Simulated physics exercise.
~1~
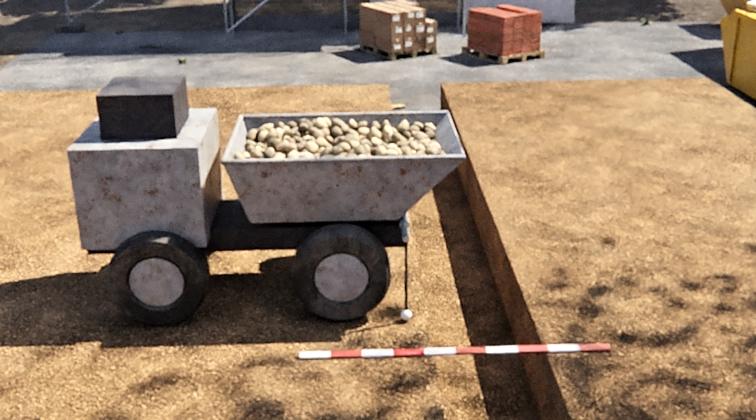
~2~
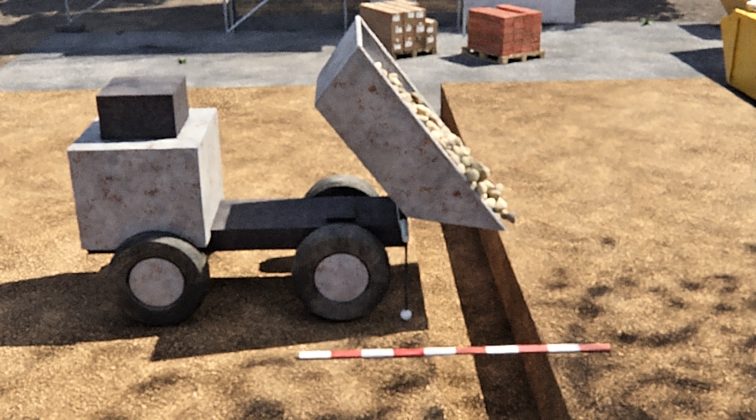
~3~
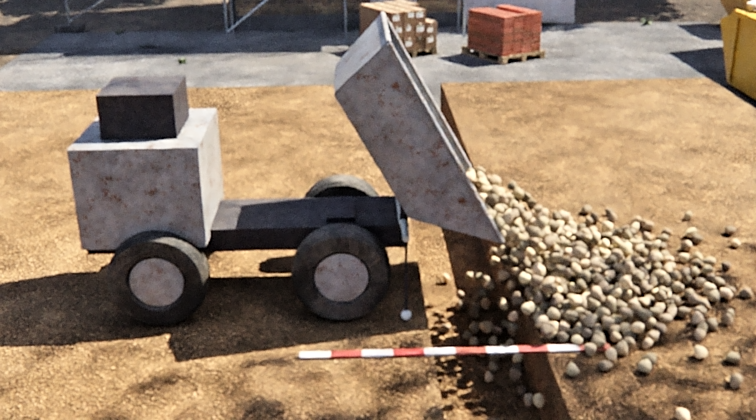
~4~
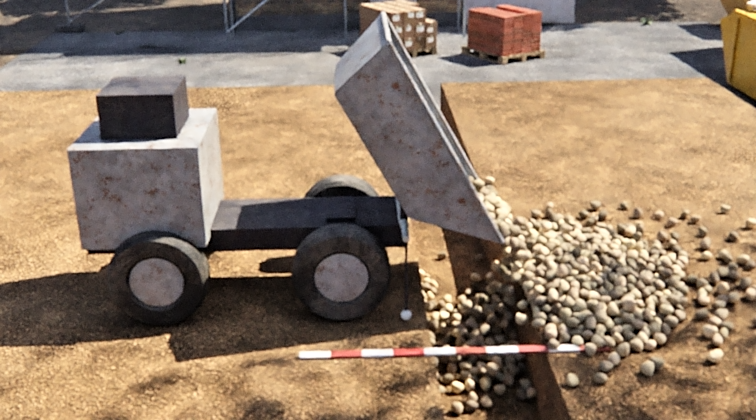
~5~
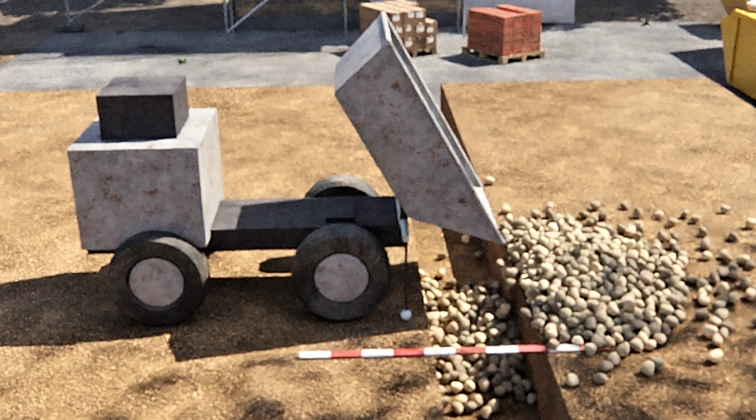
A grey, blocky toy-like dumper loaded with pale rounded stones stands on sunlit brown gravelly ground, seen from the side and slightly above. A trench runs to its right, with a red and white striped rod lying across it, a small white ball hanging below the skip's hinge, and stacked pallets behind. The skip tips up steeply to the right, and the stones slide towards its lower lip. They pour out, spreading widely over the far ground and dropping into the trench. Finally the raised skip is empty, with most stones beyond the trench and a smaller share inside it.
